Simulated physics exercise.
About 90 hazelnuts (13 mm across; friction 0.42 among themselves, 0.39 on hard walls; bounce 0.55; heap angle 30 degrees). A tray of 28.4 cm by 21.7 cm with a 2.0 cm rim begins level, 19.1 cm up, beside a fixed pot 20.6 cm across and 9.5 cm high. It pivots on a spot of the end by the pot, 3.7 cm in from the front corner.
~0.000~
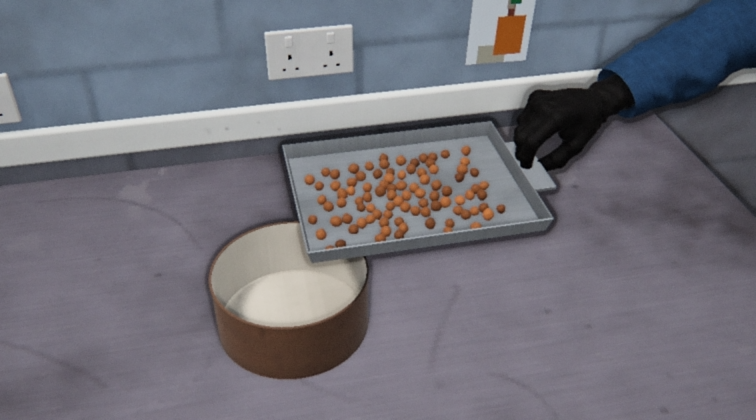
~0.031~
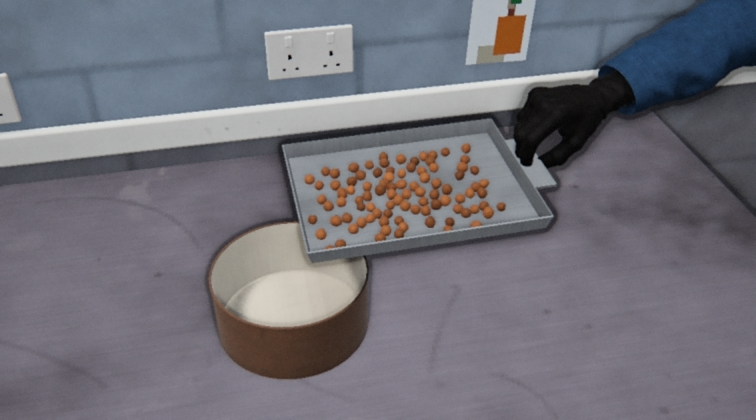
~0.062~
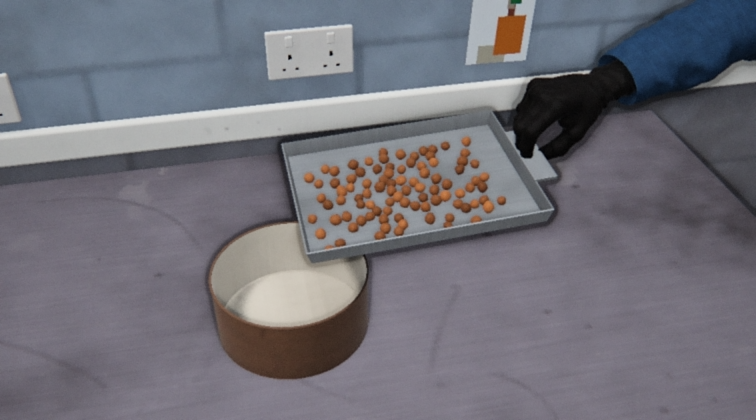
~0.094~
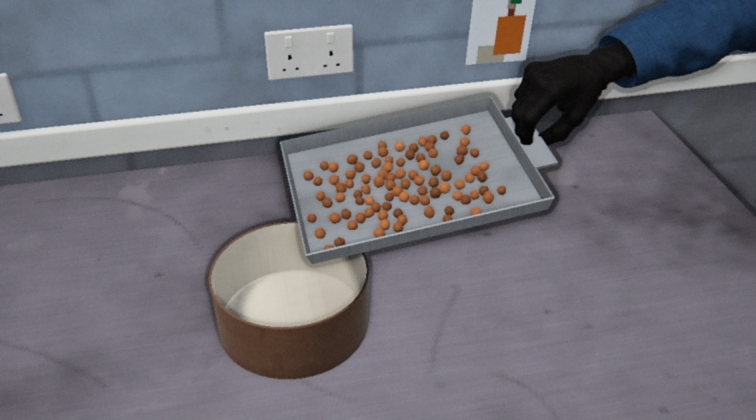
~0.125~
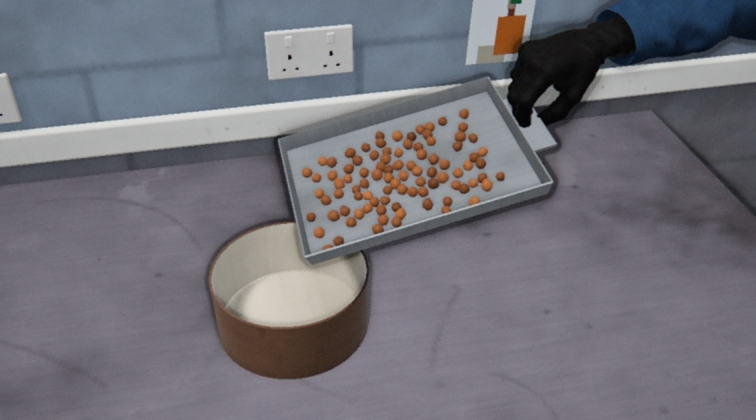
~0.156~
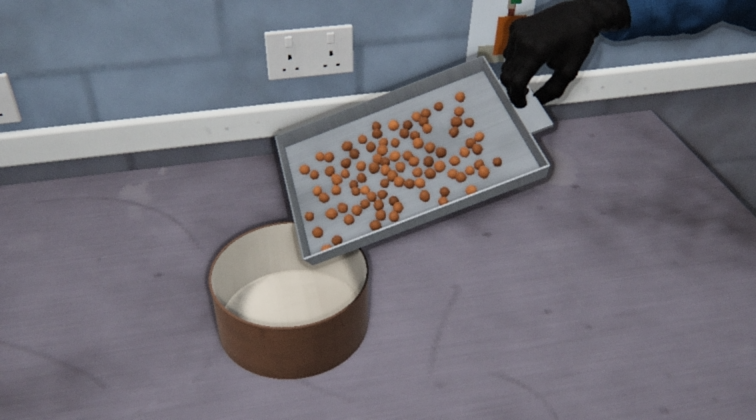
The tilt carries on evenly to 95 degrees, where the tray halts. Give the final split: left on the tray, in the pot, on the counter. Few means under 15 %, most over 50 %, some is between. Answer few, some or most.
Tray: Few, pot: Some, counter: Most.
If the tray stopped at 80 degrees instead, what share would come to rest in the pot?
In that case some 30 per cent.
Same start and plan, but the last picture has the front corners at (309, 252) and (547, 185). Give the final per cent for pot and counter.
Pot 55, counter 45.
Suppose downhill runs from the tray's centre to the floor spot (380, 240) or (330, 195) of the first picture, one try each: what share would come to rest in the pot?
About 5 and 75 per cent.
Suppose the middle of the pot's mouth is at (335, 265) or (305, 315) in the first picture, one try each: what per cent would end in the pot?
About 0 and 70 per cent.
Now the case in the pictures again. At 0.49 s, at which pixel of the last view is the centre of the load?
At about (289, 222).
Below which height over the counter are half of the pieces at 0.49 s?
Some 22 cm.
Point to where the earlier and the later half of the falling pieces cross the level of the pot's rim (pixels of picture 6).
At about (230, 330), then at (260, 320).
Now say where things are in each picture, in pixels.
The first frame shows tray tilt 0 degrees, front corners at (311, 249) and (547, 216); middle of the pieces at (407, 196); pot at (289, 271).
The second frame shows tray tilt 1 degrees, front corners at (311, 249) and (548, 214); middle of the pieces at (407, 194).
The third frame shows tray tilt 3 degrees, front corners at (311, 250) and (548, 207), lowest corner left front; middle of the pieces at (406, 191).
The fourth frame shows tray tilt 7 degrees, front corners at (310, 251) and (548, 196), lowest corner left front; middle of the pieces at (406, 184).
The fifth frame shows tray tilt 13 degrees, front corners at (308, 253) and (547, 180), lowest corner left front; middle of the pieces at (404, 176).
The sixth frame shows tray tilt 19 degrees, front corners at (307, 254) and (543, 164), lowest corner left front; middle of the pieces at (400, 167); pot at (289, 271). The tray's pace is about 200 degrees a second.
After 0.35 s, tilt 58 degrees; the tray holds 100 %, the pot 0 %.
After 0.49 s, tilt 85 degrees; the tray holds 100 %, the pot 0 %.
After 0.75 s, tilt 95 degrees; the tray holds 0 %, the pot 30 %.
By 2.1 s all is still; tray 0 %, pot 35 %, counter 65 %.
